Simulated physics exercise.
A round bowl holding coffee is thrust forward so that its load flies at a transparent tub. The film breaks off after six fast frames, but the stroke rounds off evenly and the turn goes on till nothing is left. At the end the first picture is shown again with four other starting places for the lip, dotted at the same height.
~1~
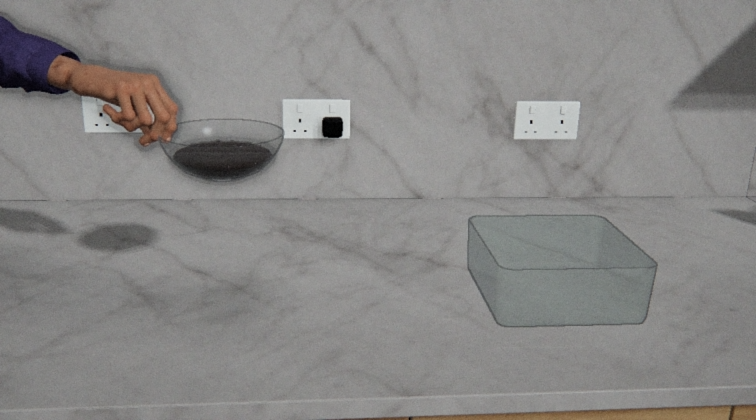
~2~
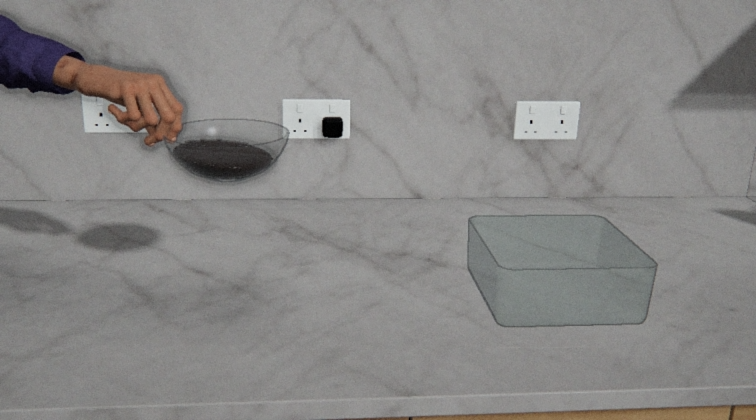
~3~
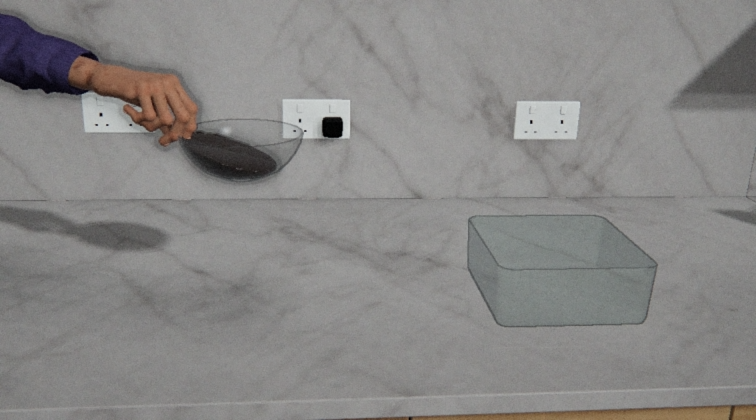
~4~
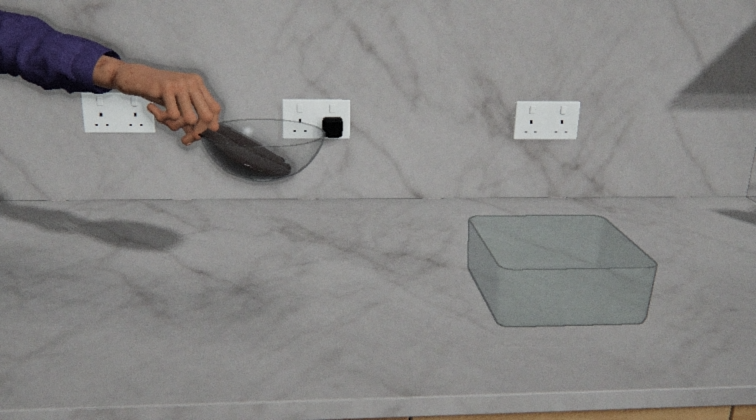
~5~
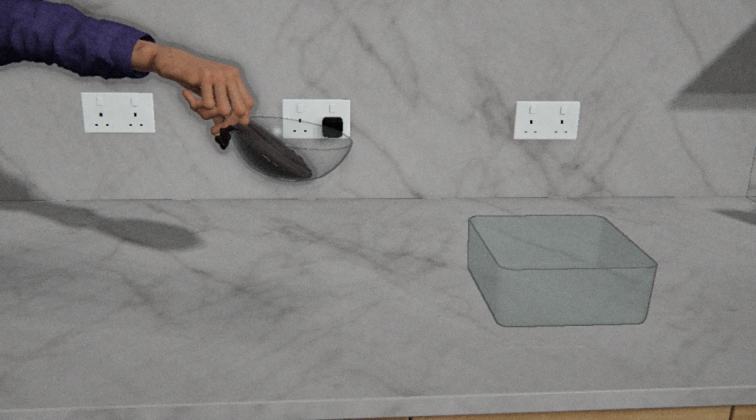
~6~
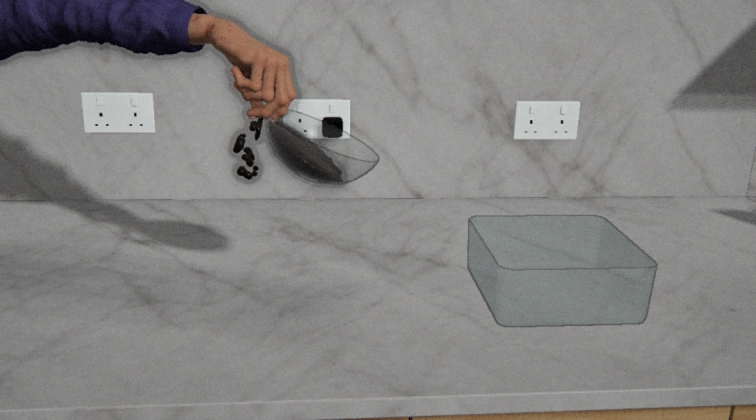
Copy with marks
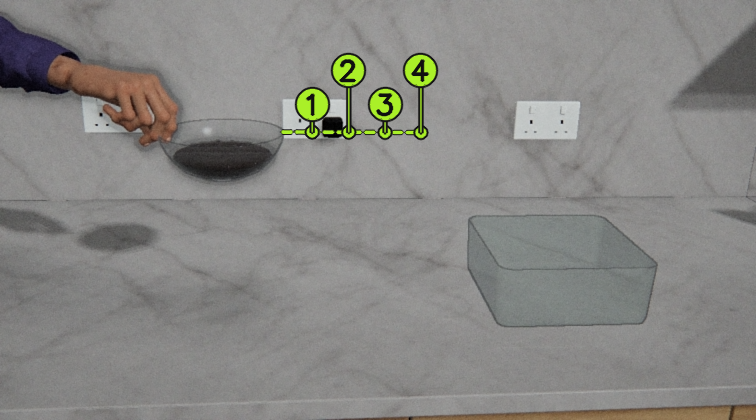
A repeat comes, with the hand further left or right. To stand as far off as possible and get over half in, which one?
Place 1 just does it.
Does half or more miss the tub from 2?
No, that is safe.
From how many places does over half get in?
All four.
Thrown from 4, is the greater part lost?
No, that is safe.
On the marked copy, 1 at (312, 132); 2 at (348, 132); 3 at (385, 132); 4 at (420, 132).
With 1, about 64 % lands in the tub, 21 % falls short and 15 % goes beside or beyond.
With 2, about 84 % lands in the tub, 11 % falls short and 5 % goes beside or beyond.
With 3, about 84 % lands in the tub, 10 % falls short and 6 % goes beside or beyond.
With 4, about 61 % lands in the tub, 7 % falls short and 32 % goes beside or beyond.
